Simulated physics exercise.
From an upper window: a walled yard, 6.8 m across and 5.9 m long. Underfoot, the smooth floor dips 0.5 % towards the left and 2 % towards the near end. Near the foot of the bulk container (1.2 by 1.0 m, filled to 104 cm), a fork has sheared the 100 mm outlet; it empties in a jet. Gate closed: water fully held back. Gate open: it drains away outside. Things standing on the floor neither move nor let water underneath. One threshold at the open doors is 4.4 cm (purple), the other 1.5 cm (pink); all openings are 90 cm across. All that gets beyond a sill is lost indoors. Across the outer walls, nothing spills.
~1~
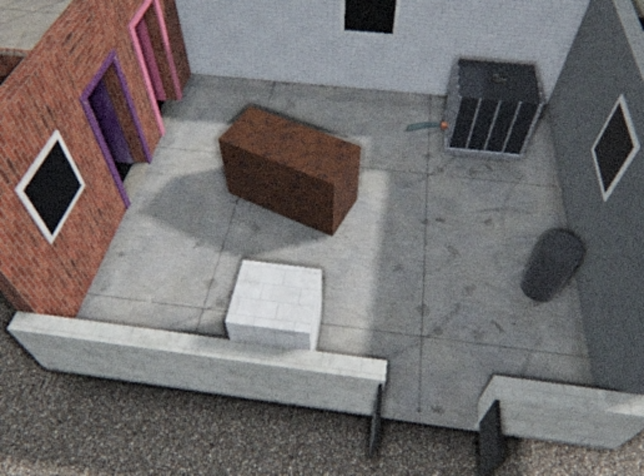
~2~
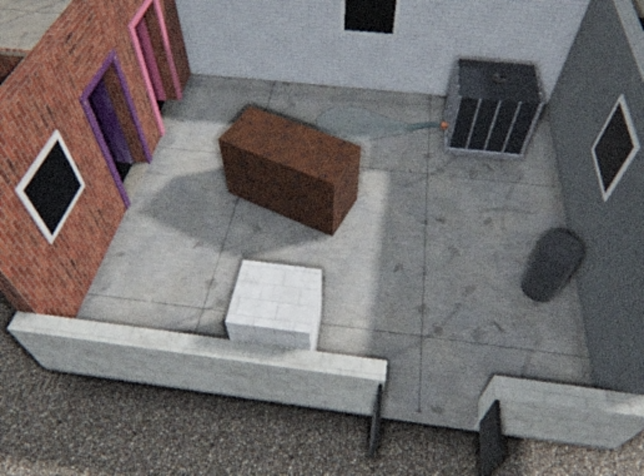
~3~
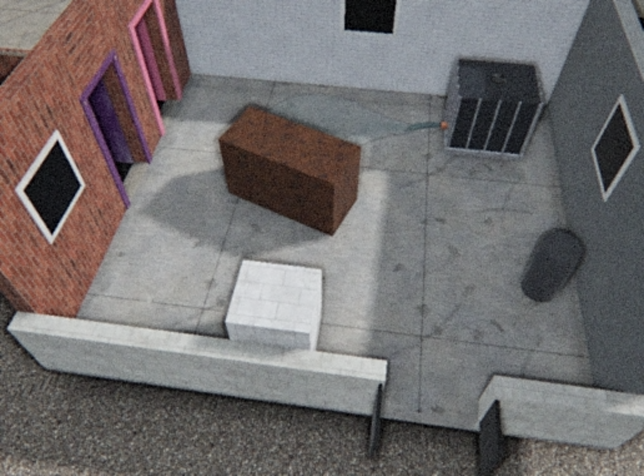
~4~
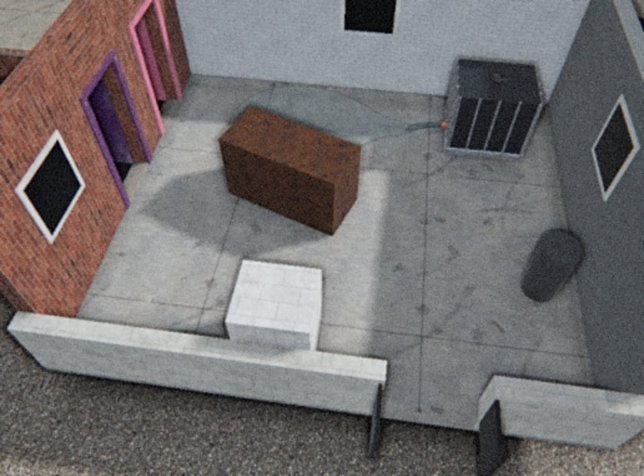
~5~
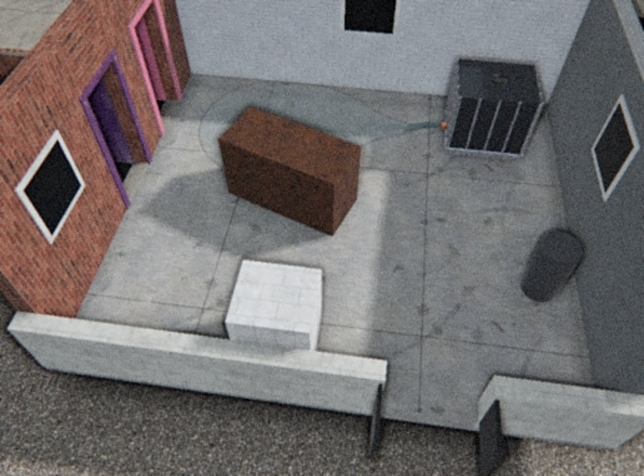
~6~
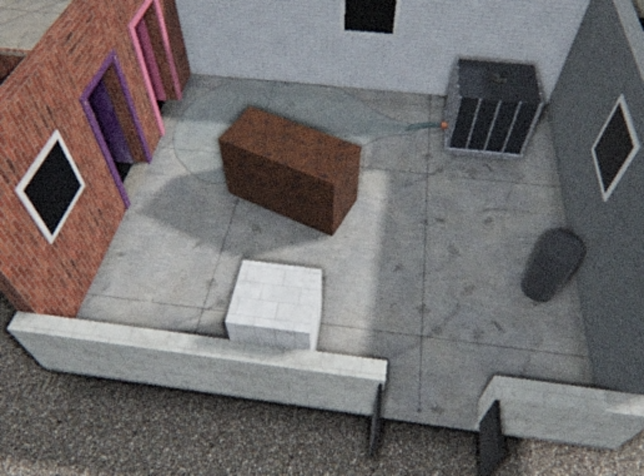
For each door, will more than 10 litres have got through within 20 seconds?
Purple door: No; pink door: Yes.
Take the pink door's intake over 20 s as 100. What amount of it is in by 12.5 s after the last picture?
80 %.
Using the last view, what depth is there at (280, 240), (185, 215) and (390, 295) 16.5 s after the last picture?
Depths in the order given: 1.0 cm, 1.2 cm, 0.4 cm.
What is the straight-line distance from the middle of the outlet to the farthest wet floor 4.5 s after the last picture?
About 6.6 metres.
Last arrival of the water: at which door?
Water reaches the purple door last.
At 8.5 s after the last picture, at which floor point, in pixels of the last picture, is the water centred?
Around (215, 188).
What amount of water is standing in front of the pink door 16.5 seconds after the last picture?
2.5 cm.
Then, 1.5 s after the last picture water covers 25 % of the floor and is deepest (5 cm) near (399, 128); purple door 1.5 cm at the sill, 0 L in, pink door 2.7 cm at the sill, 0 L in.
Then, 4.5 s after the last picture water covers 35 % of the floor and is deepest (5 cm) near (399, 128); purple door 2.9 cm at the sill, 0 L in, pink door 3.2 cm at the sill, 7 L in.
Then, 8.5 s after the last picture water covers 45 % of the floor and is deepest (6 cm) near (64, 344); purple door 3 cm at the sill, 0 L in, pink door 3.2 cm at the sill, 18 L in.
Then, 12.5 s after the last picture water covers 50 % of the floor and is deepest (7 cm) near (64, 344); purple door 3 cm at the sill, 0 L in, pink door 3 cm at the sill, 27 L in.
Then, 16.5 s after the last picture water covers 60 % of the floor and is deepest (8 cm) near (64, 344); purple door 3 cm at the sill, 0 L in, pink door 2.7 cm at the sill, 34 L in.
